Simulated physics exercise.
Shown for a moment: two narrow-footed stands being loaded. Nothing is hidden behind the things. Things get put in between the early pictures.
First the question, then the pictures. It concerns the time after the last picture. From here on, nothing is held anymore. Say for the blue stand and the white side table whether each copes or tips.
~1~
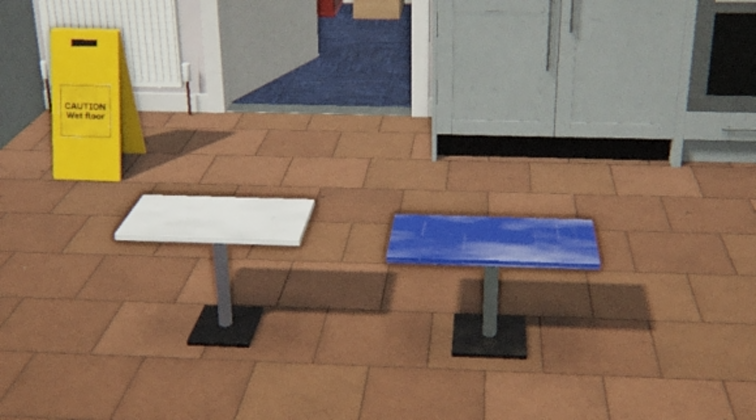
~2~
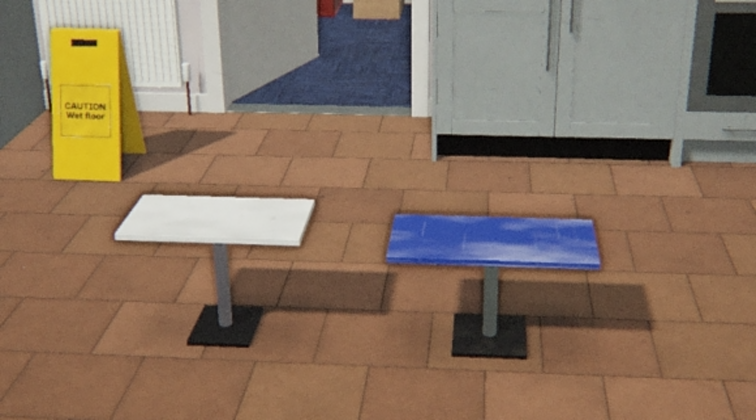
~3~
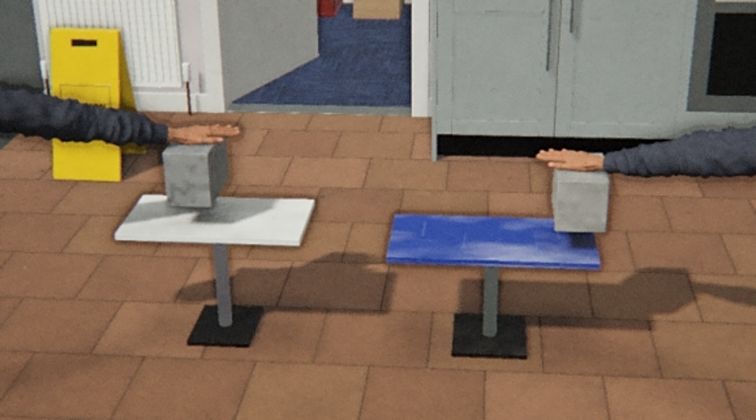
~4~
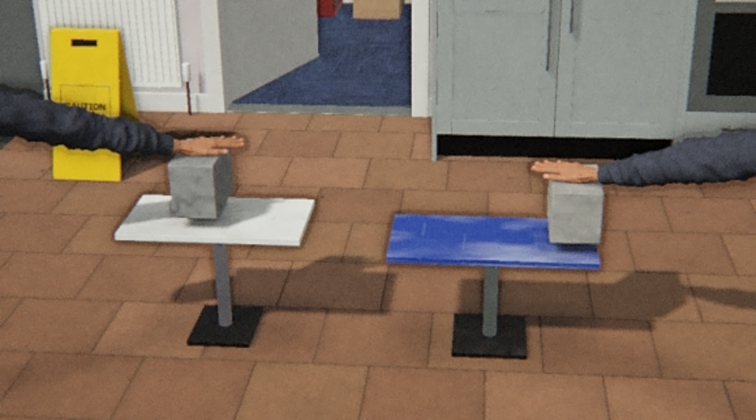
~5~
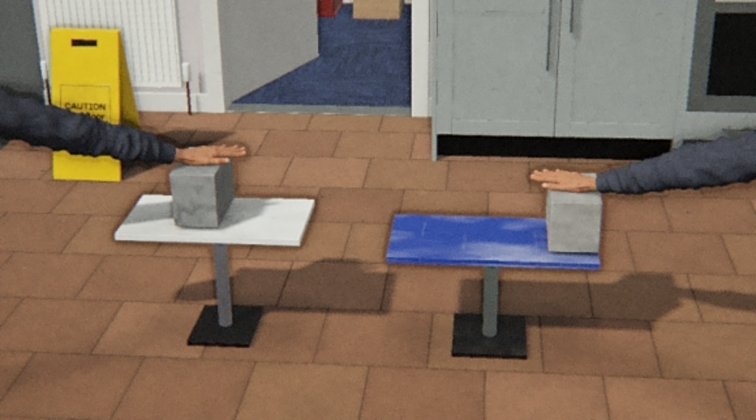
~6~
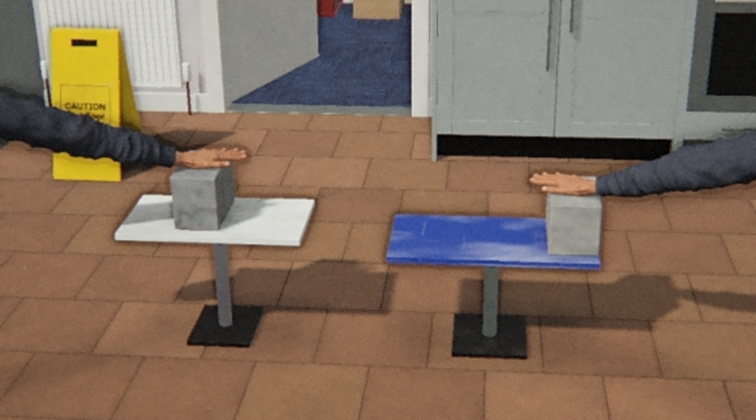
The blue stand tips, the white side table copes.
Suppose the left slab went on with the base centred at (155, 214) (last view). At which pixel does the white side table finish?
It finishes near (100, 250).
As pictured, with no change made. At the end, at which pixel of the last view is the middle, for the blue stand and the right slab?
The blue stand around (608, 265); the right slab around (745, 325).
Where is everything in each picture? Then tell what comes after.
The first frame shows blue stand (493, 241); white side table (218, 219).
The second frame shows white side table (218, 219).
The third frame shows still on the way; blue stand (493, 241); left slab (197, 166).
The fourth frame shows still on the way; white side table (218, 219); right slab (574, 203).
The fifth frame shows still on the way; blue stand (493, 241); left slab (203, 187).
The sixth frame shows in place, still held; blue stand (493, 241); white side table (218, 219); right slab (573, 215).
Then, 0.48 s after the last picture, blue stand tipped 33° from how it was near (559, 241); white side table at rest near (218, 219).
At rest, the blue stand tips up, near (608, 265); the white side table stays flat on its feet, near (218, 219).
